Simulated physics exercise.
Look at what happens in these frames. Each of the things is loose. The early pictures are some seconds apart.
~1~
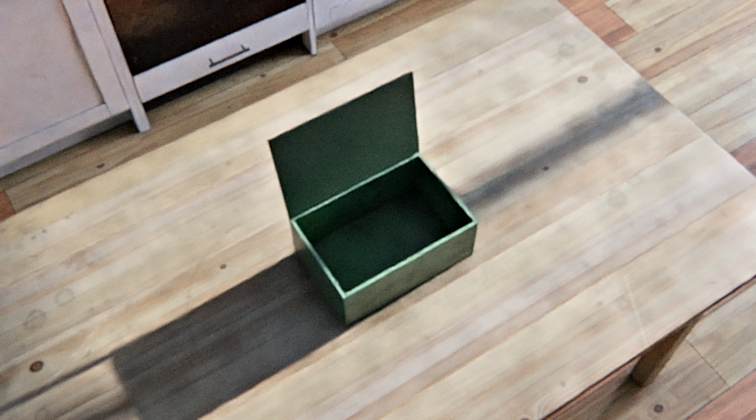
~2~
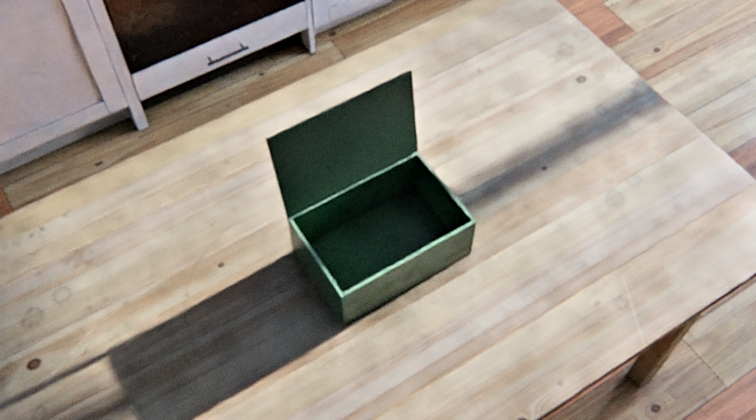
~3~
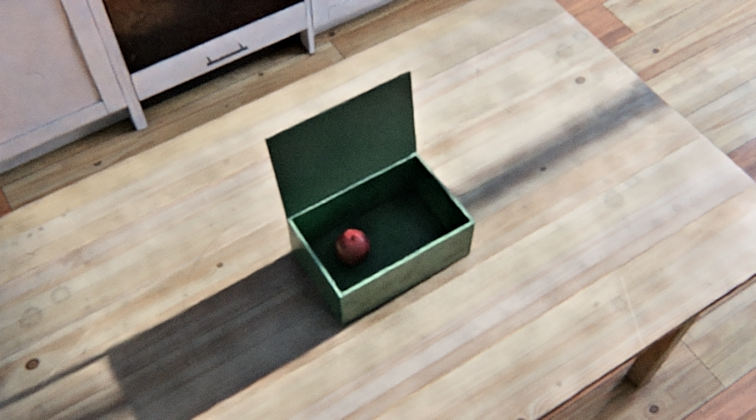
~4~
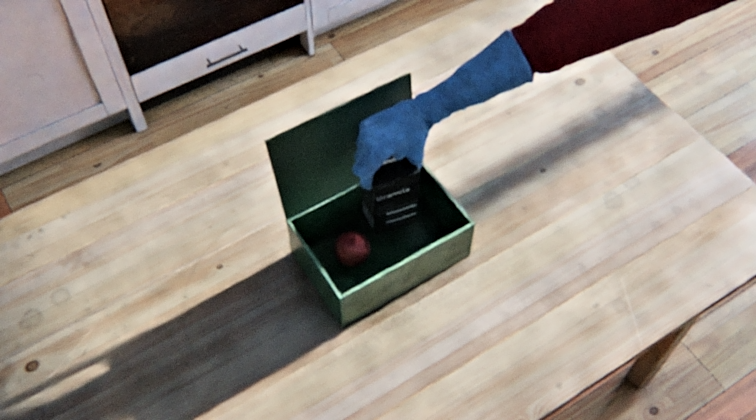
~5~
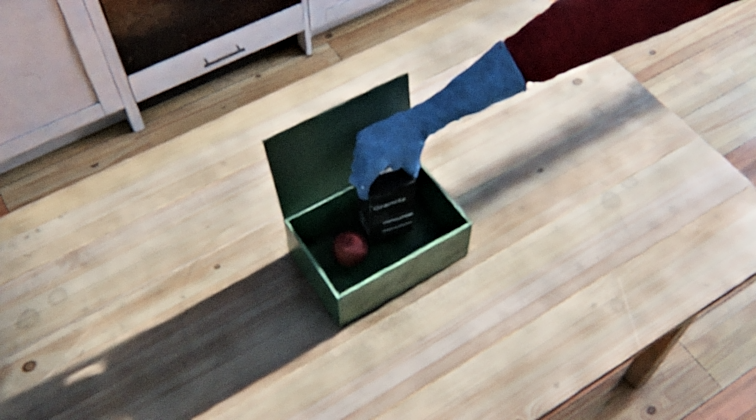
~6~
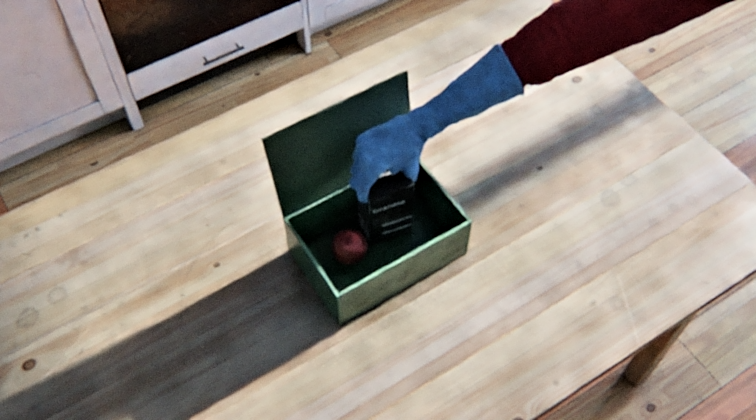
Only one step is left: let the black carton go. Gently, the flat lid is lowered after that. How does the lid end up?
The lid falls short.
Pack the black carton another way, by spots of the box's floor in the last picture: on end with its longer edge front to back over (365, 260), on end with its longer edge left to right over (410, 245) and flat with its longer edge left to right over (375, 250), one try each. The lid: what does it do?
The lid goes all the way down the first time, stays partly open the second time and stays partly open the third time.
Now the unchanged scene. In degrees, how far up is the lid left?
The answer is about 20 degrees.
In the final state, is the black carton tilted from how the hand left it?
Simply put, the black carton gets tilted.
Then, 1.50 s on from there, lid 67° above the rim.
Then, 3.20 s on from there, lid 31° above the rim; black carton turned 25° from how it was put near (397, 221).
In the end, lid 22° above the rim; toppled in the box, black carton; red apple unmoved. At the end, from the last picture's camera, black carton near (404, 231).
